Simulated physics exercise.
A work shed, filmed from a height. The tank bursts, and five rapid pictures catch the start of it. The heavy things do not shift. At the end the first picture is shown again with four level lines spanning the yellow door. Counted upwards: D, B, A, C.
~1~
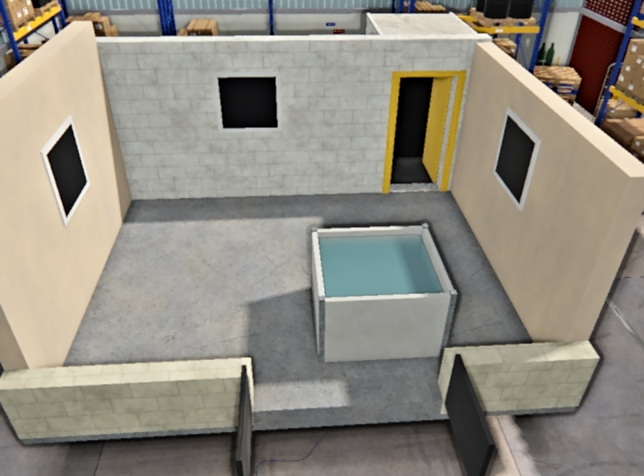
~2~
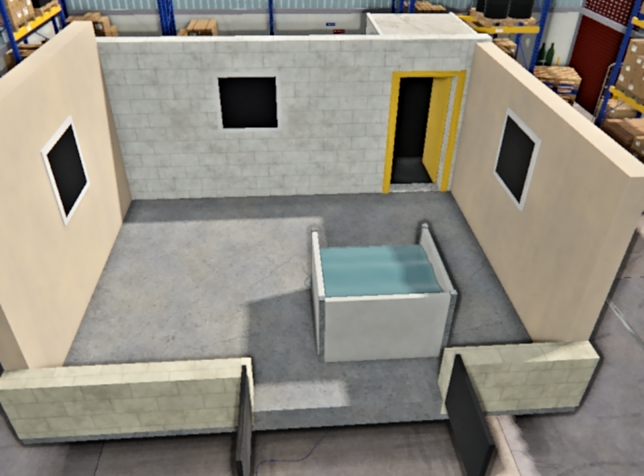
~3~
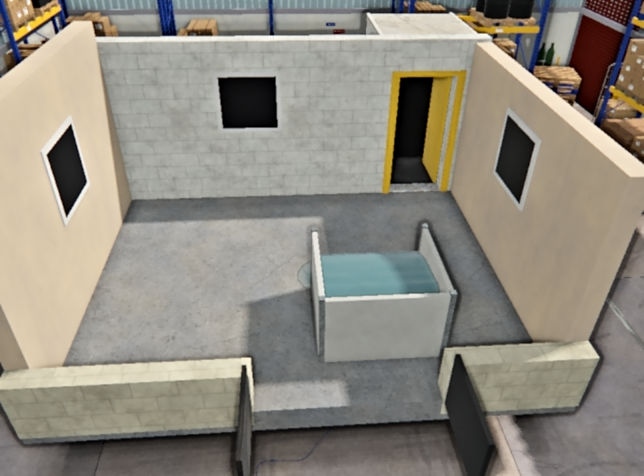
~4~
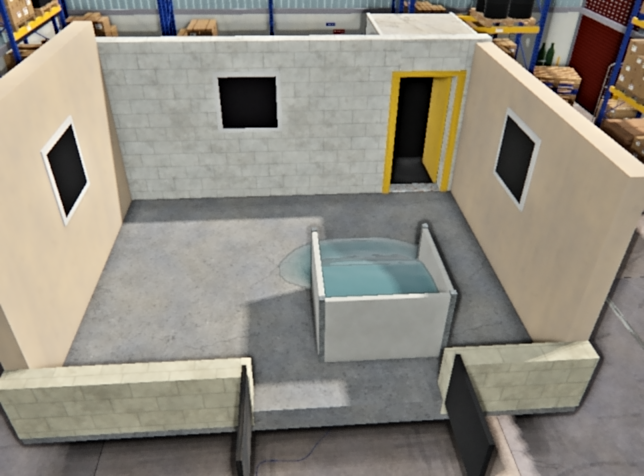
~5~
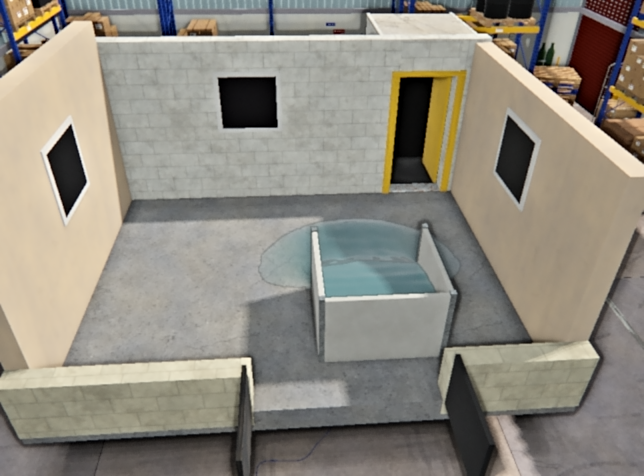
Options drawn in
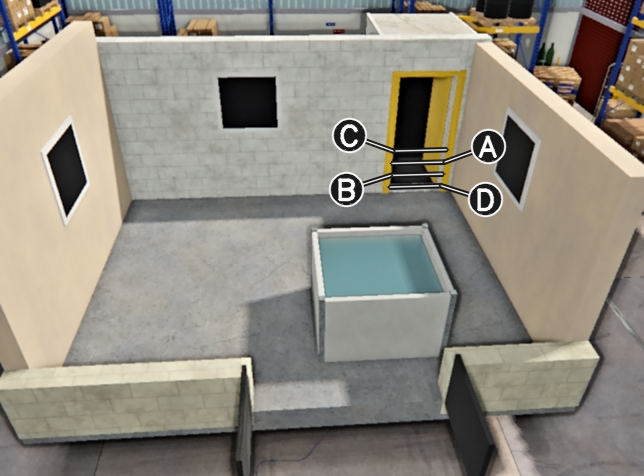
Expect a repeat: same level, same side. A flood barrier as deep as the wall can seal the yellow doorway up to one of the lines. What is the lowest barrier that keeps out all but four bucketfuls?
It is B.
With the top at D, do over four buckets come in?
Yes, it does.
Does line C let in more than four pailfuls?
No, not at all.
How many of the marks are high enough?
Three of them.
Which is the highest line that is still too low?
The answer is D.
On the marked copy, A at (418, 162); B at (416, 174); C at (420, 150); D at (415, 186); from the bottom up D, B, A, C.
With A, nothing gets over.
With B, a splash gets over, under a bucket.
With C, nothing gets over.
With D, about 15 bucketfuls get in.
